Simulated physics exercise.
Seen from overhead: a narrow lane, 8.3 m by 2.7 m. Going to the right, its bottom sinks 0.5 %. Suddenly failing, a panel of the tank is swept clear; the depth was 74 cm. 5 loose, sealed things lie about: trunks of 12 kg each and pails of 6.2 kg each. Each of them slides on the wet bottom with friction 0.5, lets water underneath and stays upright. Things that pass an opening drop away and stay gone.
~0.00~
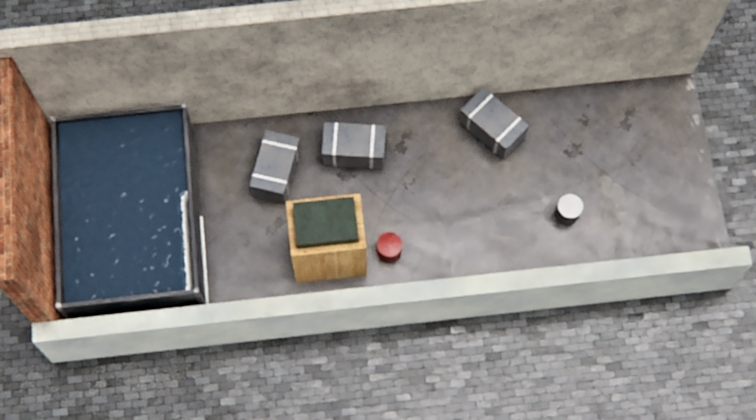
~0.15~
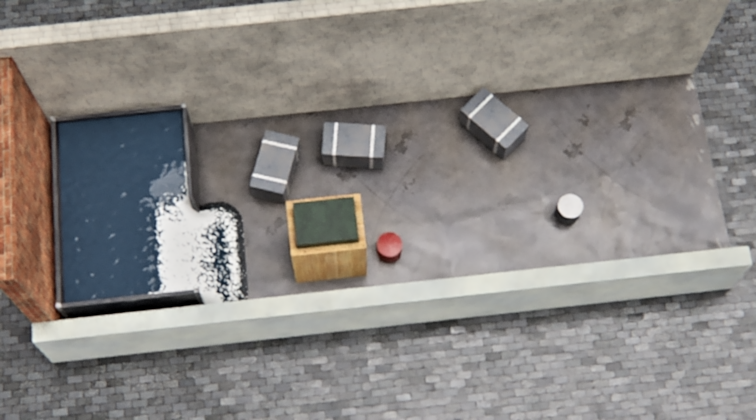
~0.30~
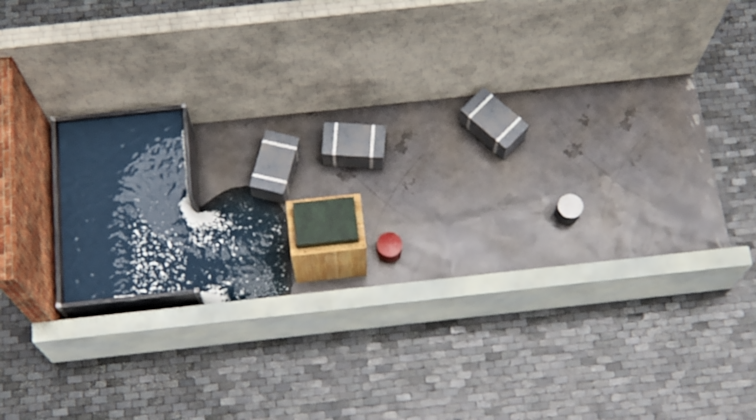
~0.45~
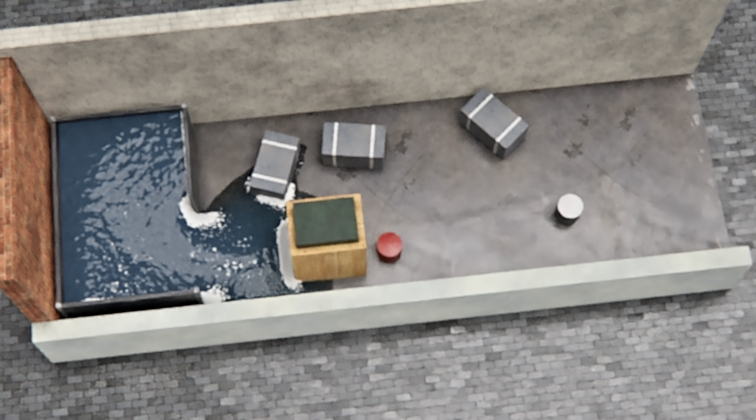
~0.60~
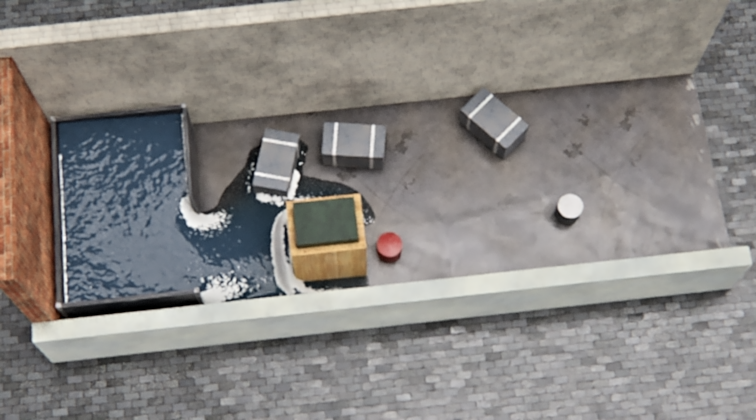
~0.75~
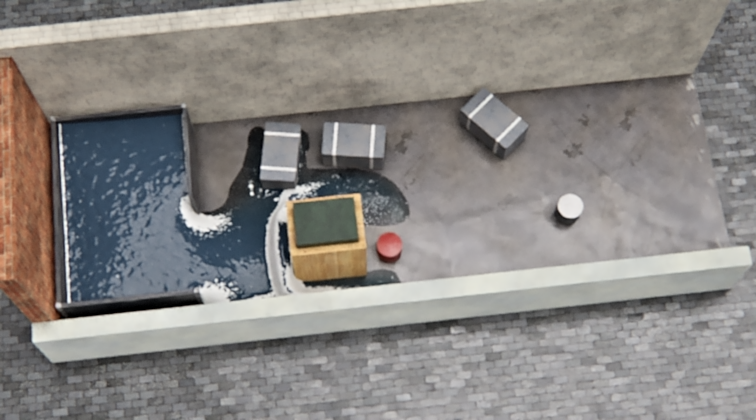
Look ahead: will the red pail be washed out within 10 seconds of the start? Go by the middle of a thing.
It is not yet out of the passage by then.
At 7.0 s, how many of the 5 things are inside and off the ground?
It comes to 0 of them.
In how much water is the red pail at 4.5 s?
Roughly 2 cm at that moment.
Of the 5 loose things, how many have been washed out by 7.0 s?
The number I get is 4.
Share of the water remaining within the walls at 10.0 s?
Somewhere near 50 percent, give or take.
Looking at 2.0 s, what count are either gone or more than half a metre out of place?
I make it 1.
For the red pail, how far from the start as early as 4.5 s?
I'd guess some 20 cm by then.
After 2.0 s the red pail is near (390, 233), 0.2 m from its start, aground; 0 of 5 are out; 2 afloat.
After 4.5 s the red pail is near (390, 232), 0.2 m from its start, aground; 2 of 5 are out; 2 afloat.
After 7.0 s the red pail is near (390, 232), 0.2 m from its start, aground; 4 of 5 are out; 0 afloat.
After 10.0 s the red pail is near (390, 232), 0.2 m from its start, aground; 4 of 5 are out; 0 afloat.
